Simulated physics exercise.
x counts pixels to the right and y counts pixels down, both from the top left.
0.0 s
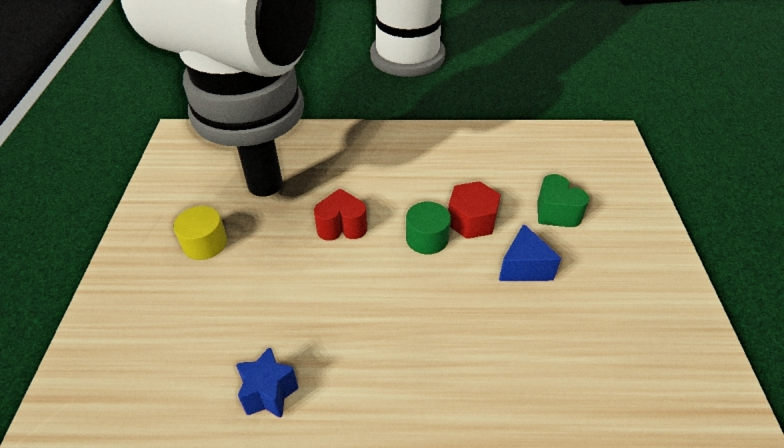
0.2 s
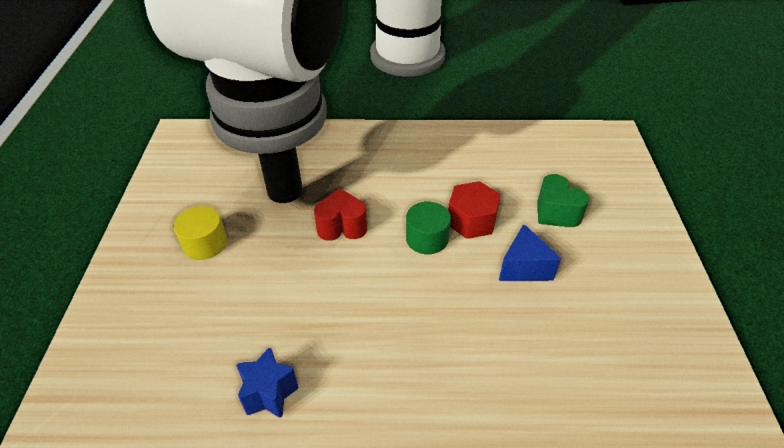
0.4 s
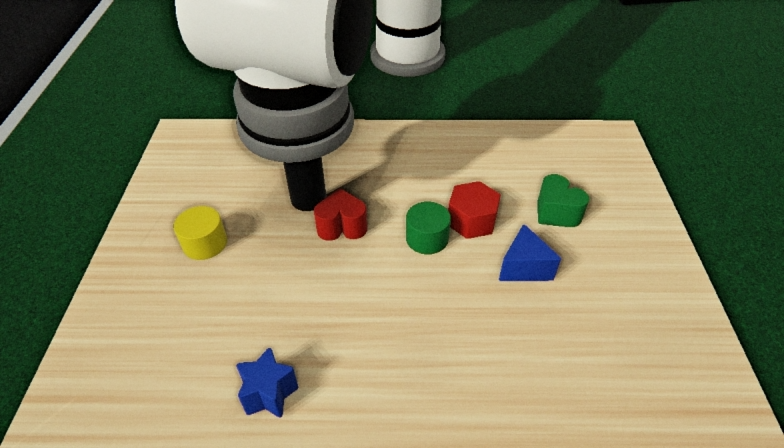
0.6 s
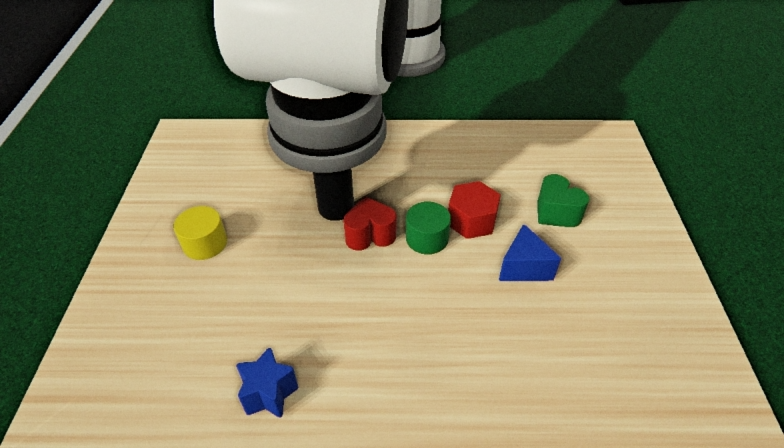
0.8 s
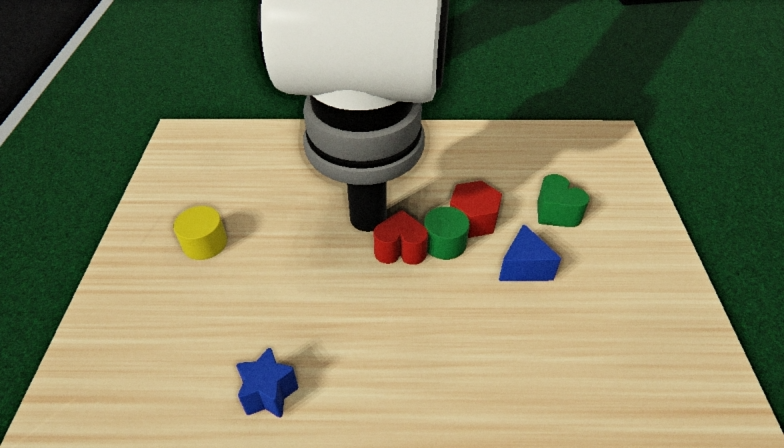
Robot arm with a black post moving right across a wooden board, pushing a red heart-shaped block against a green round block.
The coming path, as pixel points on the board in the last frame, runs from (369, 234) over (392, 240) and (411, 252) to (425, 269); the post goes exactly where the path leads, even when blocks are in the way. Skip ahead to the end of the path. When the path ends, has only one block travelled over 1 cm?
I expect not.
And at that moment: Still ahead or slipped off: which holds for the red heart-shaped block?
Expect to find it ahead of the post.
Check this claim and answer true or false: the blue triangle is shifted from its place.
False
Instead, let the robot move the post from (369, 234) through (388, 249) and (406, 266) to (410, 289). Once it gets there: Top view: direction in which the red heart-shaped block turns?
Turns anticlockwise.
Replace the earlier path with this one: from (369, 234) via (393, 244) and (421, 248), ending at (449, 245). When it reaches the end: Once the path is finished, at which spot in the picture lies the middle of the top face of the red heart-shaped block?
It should be at about (437, 257).
What follows on the original path. Halfway along, post (403, 230); red heart-shaped block (423, 250), turned 10° clockwise; green round block (451, 224).
At the end, post (426, 254); red heart-shaped block (444, 277), turned 20° clockwise; green round block (461, 229); red hexagon unmoved; blue triangle unmoved.
